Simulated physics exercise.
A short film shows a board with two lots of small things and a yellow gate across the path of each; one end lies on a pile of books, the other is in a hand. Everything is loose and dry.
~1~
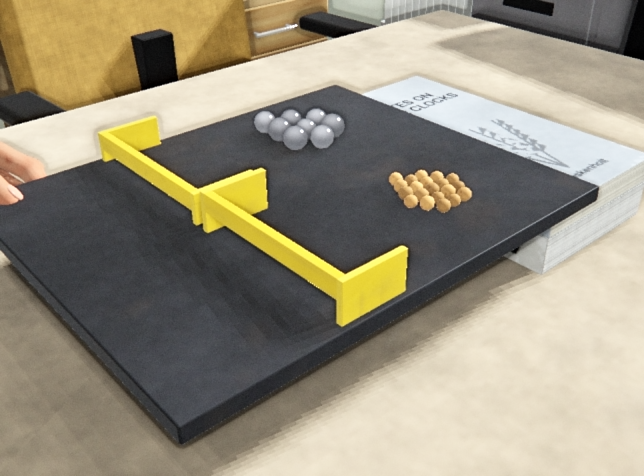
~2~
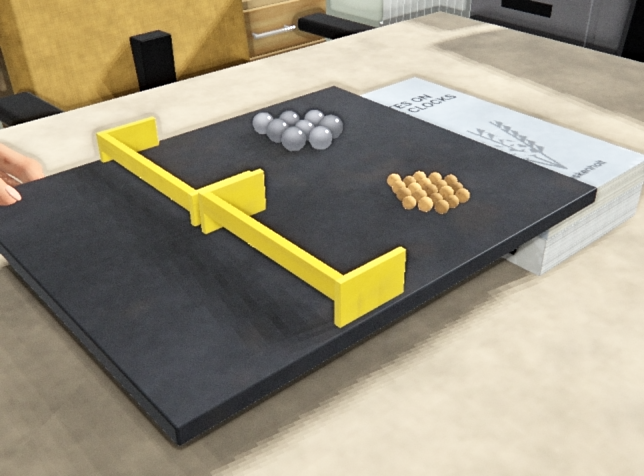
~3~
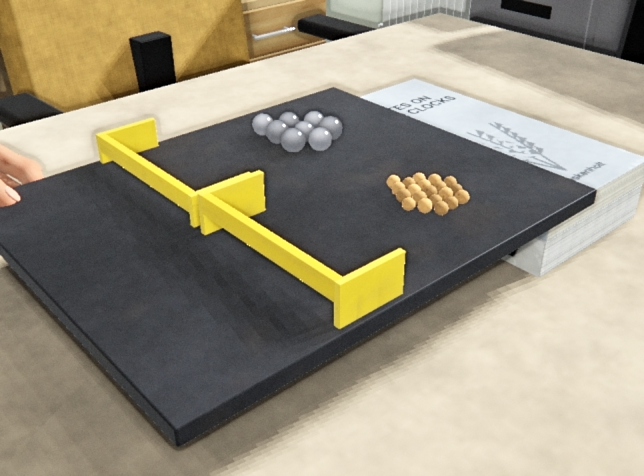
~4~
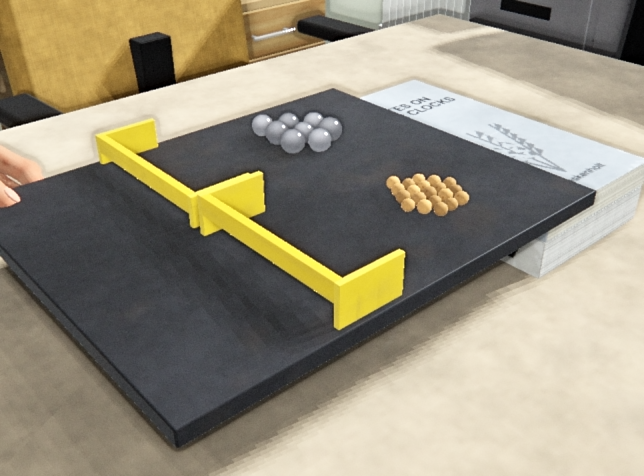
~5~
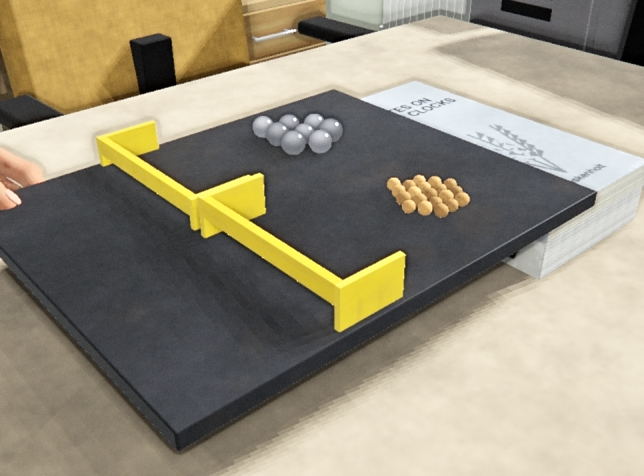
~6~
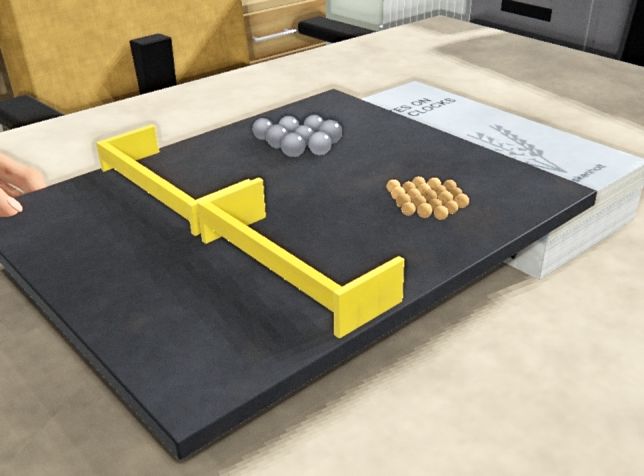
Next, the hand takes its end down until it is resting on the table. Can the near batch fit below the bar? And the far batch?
In the end the near batch is going to end up beyond it; the far batch is going to end up halted.
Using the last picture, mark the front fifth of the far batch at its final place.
Close to (142, 202), I reckon.
Then, 0.38 s later than the last frame, board sloping at 8°; near batch on its way down; far batch on its way down.
Then, 0.70 s later than the last frame, board resting at 10°; near batch has reached its gate; far batch has reached its gate.
Then, 0.99 s later than the last frame, board resting at 10°; near batch every one past its gate; far batch has reached its gate.
When it is over, board resting at 10°; near batch every one past its gate; far batch gathered behind its gate.
